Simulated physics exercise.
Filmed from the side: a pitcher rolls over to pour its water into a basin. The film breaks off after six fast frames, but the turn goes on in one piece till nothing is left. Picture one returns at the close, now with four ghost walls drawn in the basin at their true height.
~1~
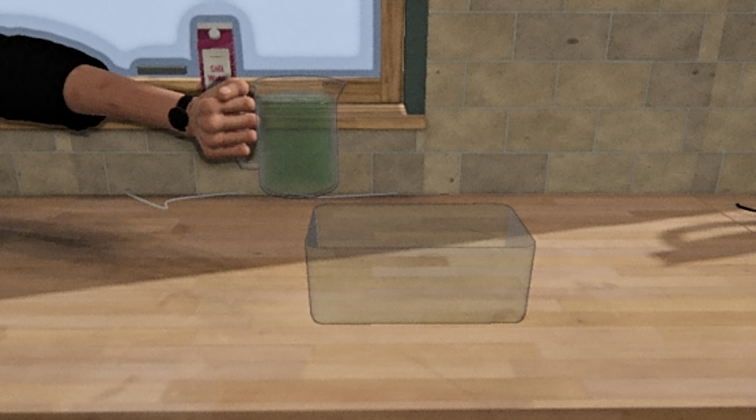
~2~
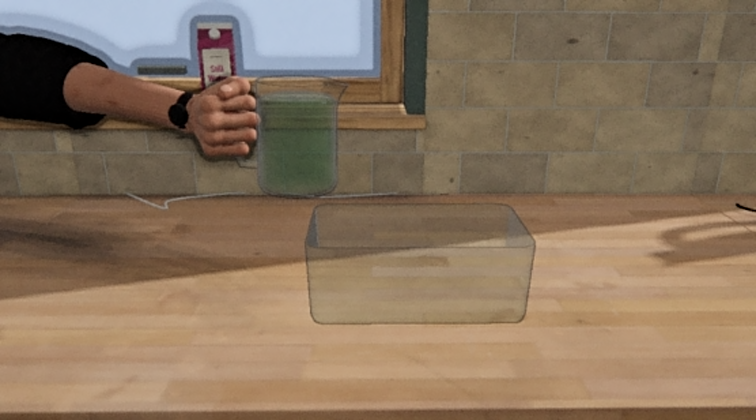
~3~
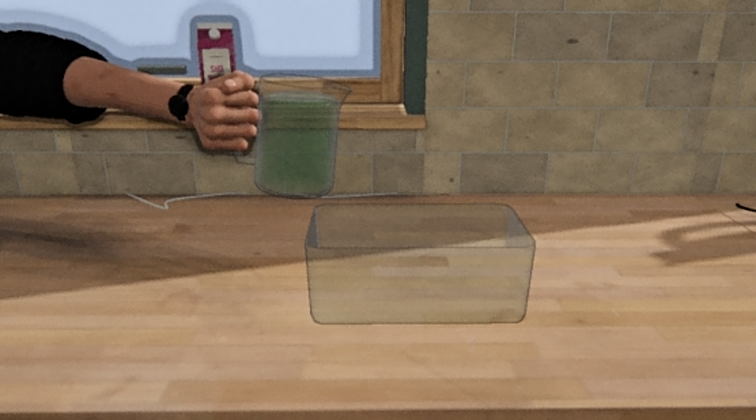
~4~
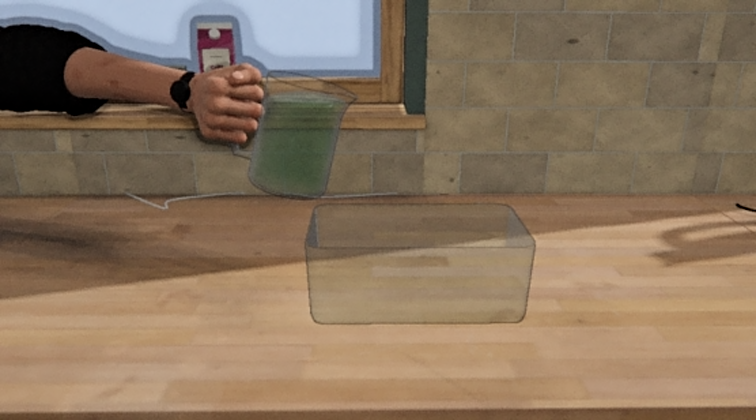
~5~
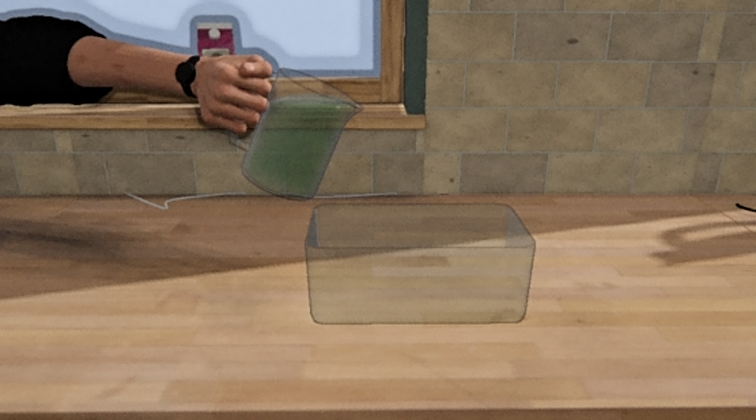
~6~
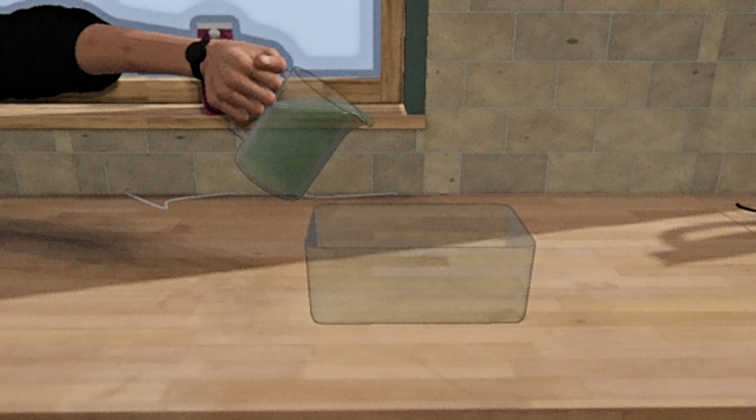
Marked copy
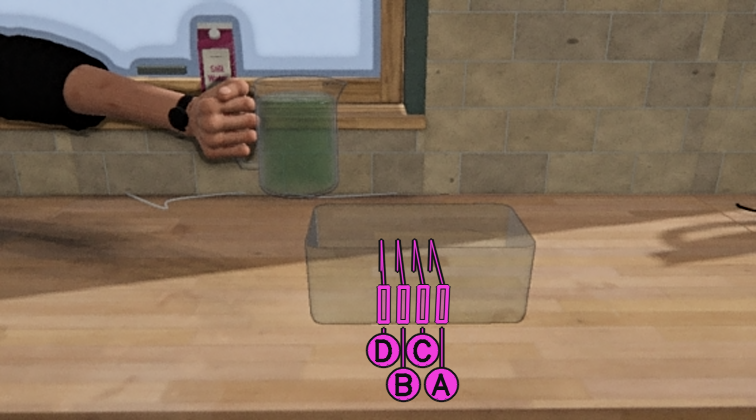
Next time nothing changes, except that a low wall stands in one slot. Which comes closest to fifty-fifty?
Choose B.
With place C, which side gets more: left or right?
The left side.
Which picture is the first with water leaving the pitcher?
In picture 6.
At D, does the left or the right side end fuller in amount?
The right one.
On the marked copy, A at (441, 328); B at (403, 328); C at (422, 328); D at (383, 328).
For place A, about 93 % ends left of the wall and 3 % right of it; 5 % is lost outside.
For place B, about 49 % ends left of the wall and 51 % right of it.
For place C, about 79 % ends left of the wall and 16 % right of it; 6 % is lost outside.
For place D, about 18 % ends left of the wall and 81 % right of it.
